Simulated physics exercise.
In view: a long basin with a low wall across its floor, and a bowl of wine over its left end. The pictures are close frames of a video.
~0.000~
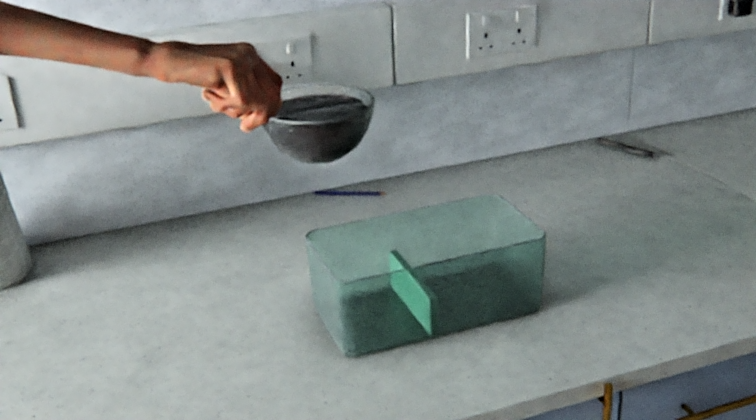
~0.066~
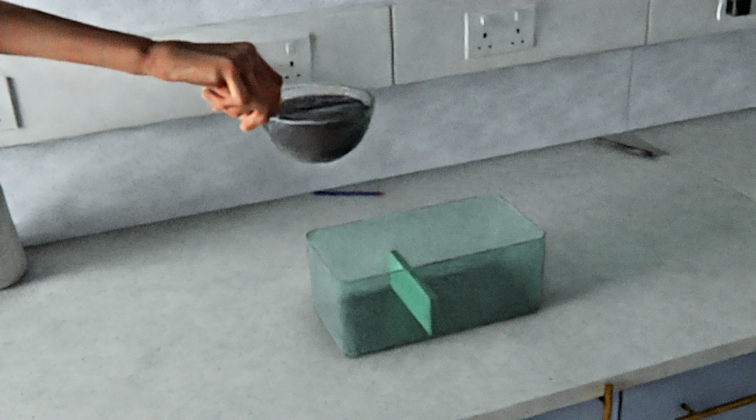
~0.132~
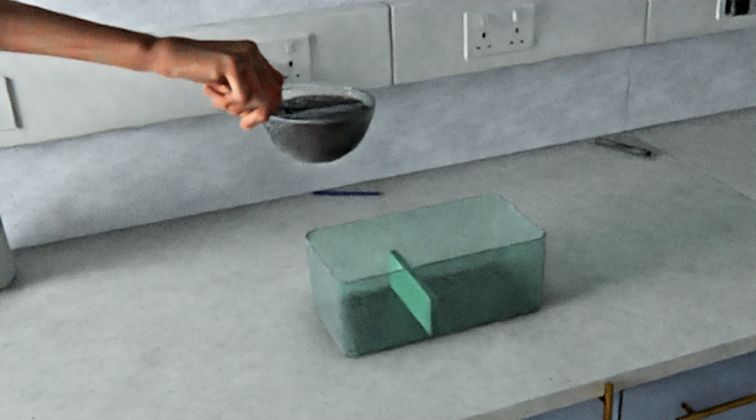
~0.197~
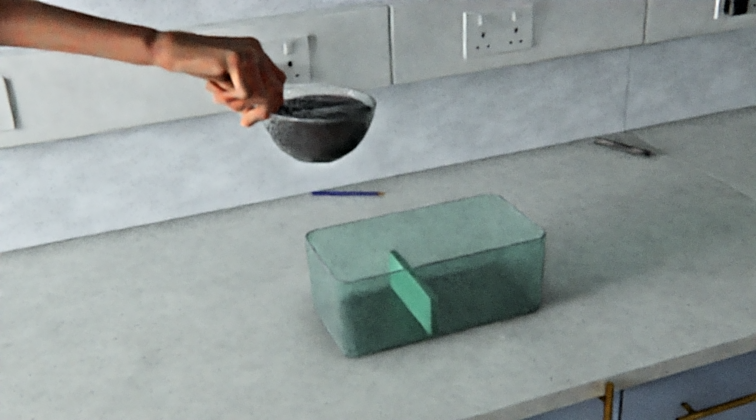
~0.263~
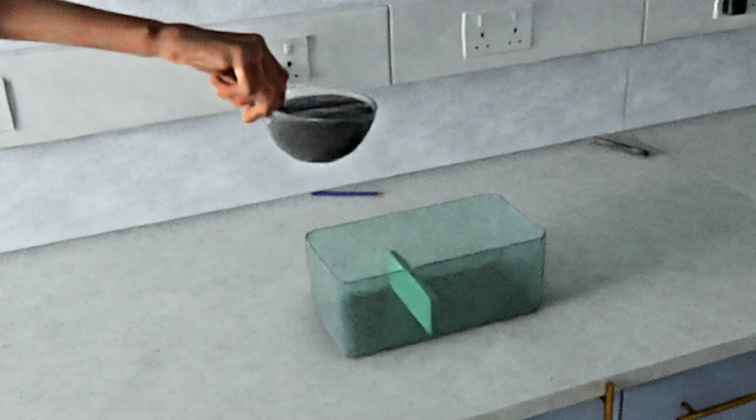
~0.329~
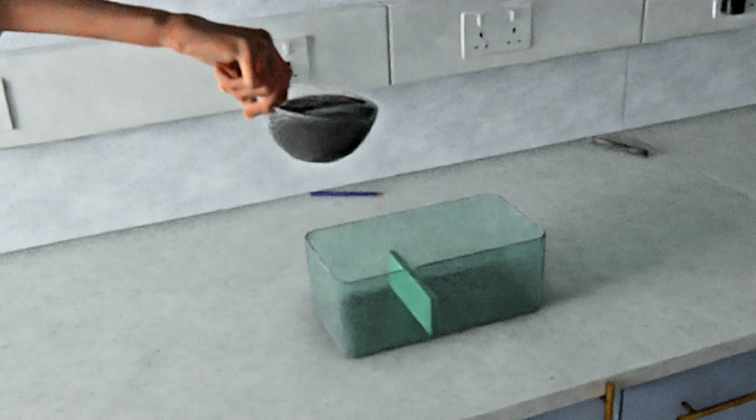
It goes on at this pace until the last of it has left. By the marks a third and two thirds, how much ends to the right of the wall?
The share right of the wall is above two thirds.
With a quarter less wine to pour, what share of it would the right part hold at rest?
Close to 75 per cent.
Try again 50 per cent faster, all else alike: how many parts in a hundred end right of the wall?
It comes to 80 per cent or so.
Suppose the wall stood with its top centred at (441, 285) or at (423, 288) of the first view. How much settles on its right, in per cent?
Near 40 % and 70 %.
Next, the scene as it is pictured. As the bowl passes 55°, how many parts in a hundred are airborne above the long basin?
It comes to 35 per cent or so.
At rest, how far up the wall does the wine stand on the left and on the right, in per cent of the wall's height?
Left about 10, right about 30.
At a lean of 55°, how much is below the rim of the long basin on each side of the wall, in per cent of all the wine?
Left about 5, right about 15.
Then, 0.83 s in, the tilt is 55° and 48 per cent is still to pour, 3 is left of the wall and 15 right of it.
Then, 1.20 s in, the tilt is 86° and 4 per cent is still to pour, 7 is left of the wall and 77 right of it.
Then, 1.59 s in, the tilt is 95° and 0 per cent is still to pour, 18 is left of the wall and 80 right of it.
Then, 2.01 s in, the tilt is 95° and 0 per cent is still to pour, 18 is left of the wall and 80 right of it.
Finally, 18 per cent lies left of the wall, 80 right of it and 2 outside.
